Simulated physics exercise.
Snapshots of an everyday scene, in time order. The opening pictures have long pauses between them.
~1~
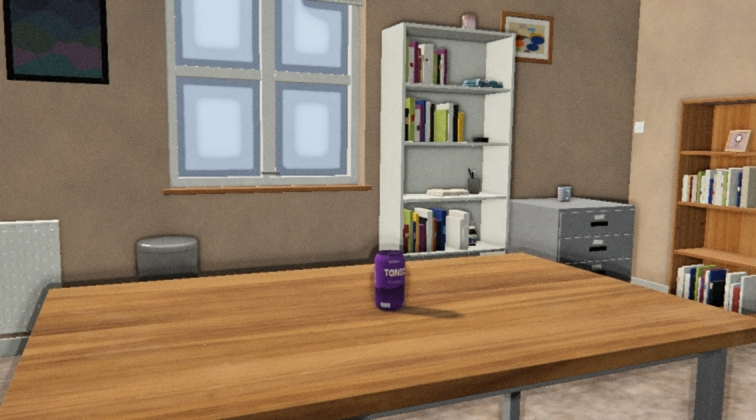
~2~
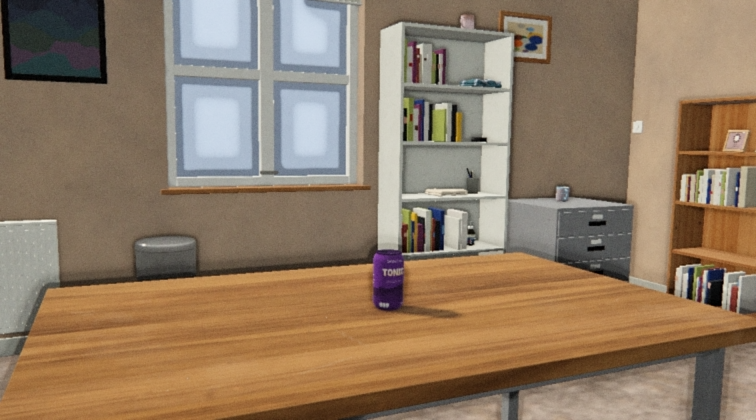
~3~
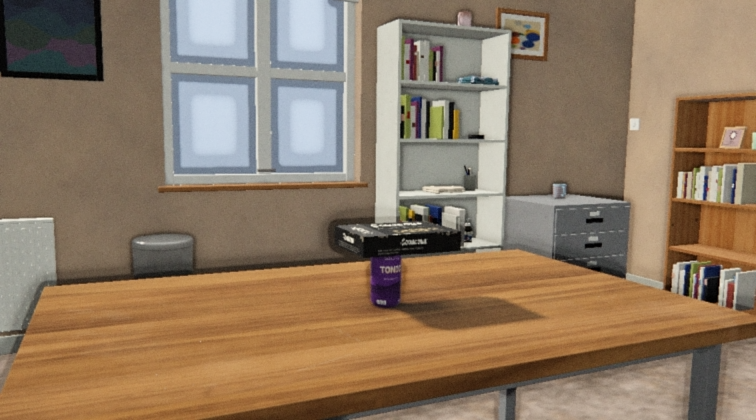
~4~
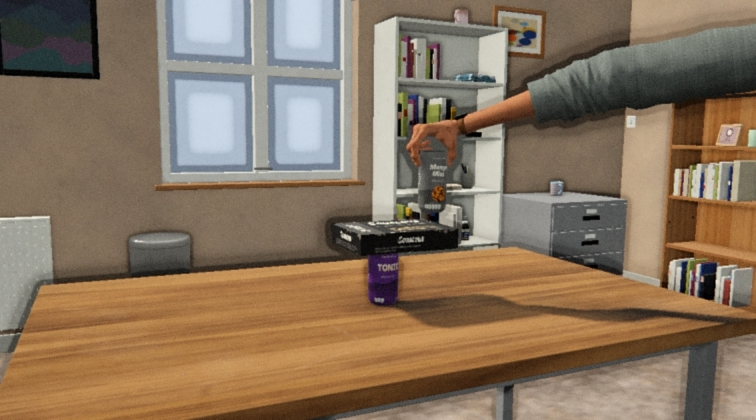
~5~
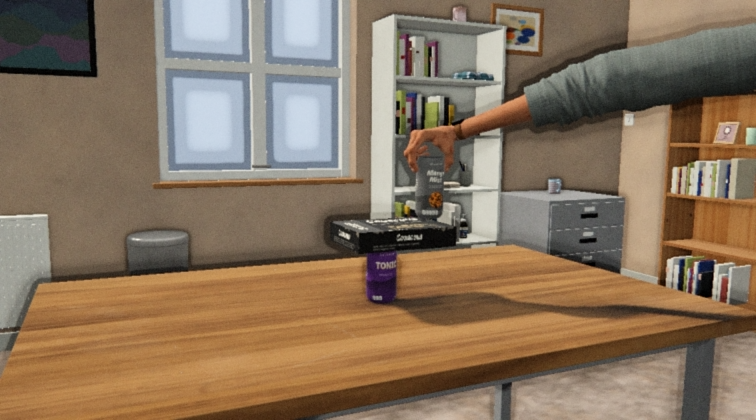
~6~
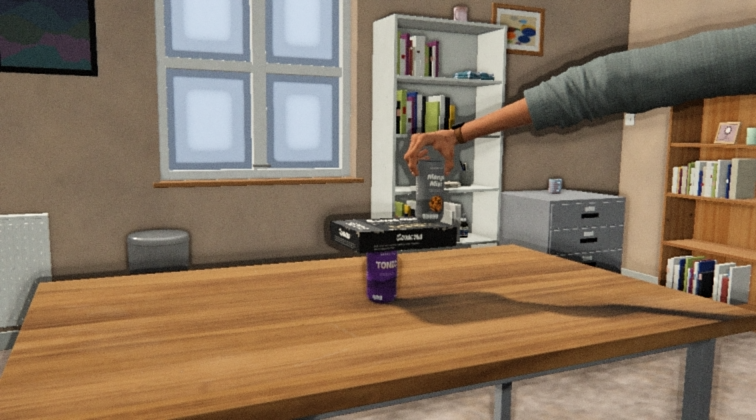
A black packet appeared on top of the purple can on the wooden table, and then a hand reached in from the right and lowered a grey can onto it, still holding on.
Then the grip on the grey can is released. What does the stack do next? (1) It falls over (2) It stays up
It falls over.
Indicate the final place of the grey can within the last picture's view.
Near (472, 274).
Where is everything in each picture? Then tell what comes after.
The last thing is not in view yet, in the first frame.
The last thing is not in view yet, in the second frame.
The last thing is not in view yet; black packet (396, 238), in the third frame.
Coming down; grey can (432, 181); black packet (394, 236), in the fourth frame.
Coming down; grey can (430, 187); black packet (392, 233), in the fifth frame.
Set down, still held; grey can (430, 191); black packet (392, 233), in the sixth frame.
Then, 0.40 s later than the last frame, grey can now fallen; black packet tilted by 62°.
Then, 0.50 s later than the last frame, black packet on its side.
Then, 0.70 s later than the last frame, black packet now fallen.
Then, 1.20 s later than the last frame, things are still on the move.
When it is over, fallen, black packet and grey can; purple can as before. End places, in pixels of the last picture, grey can near (472, 274). The stack comes apart.
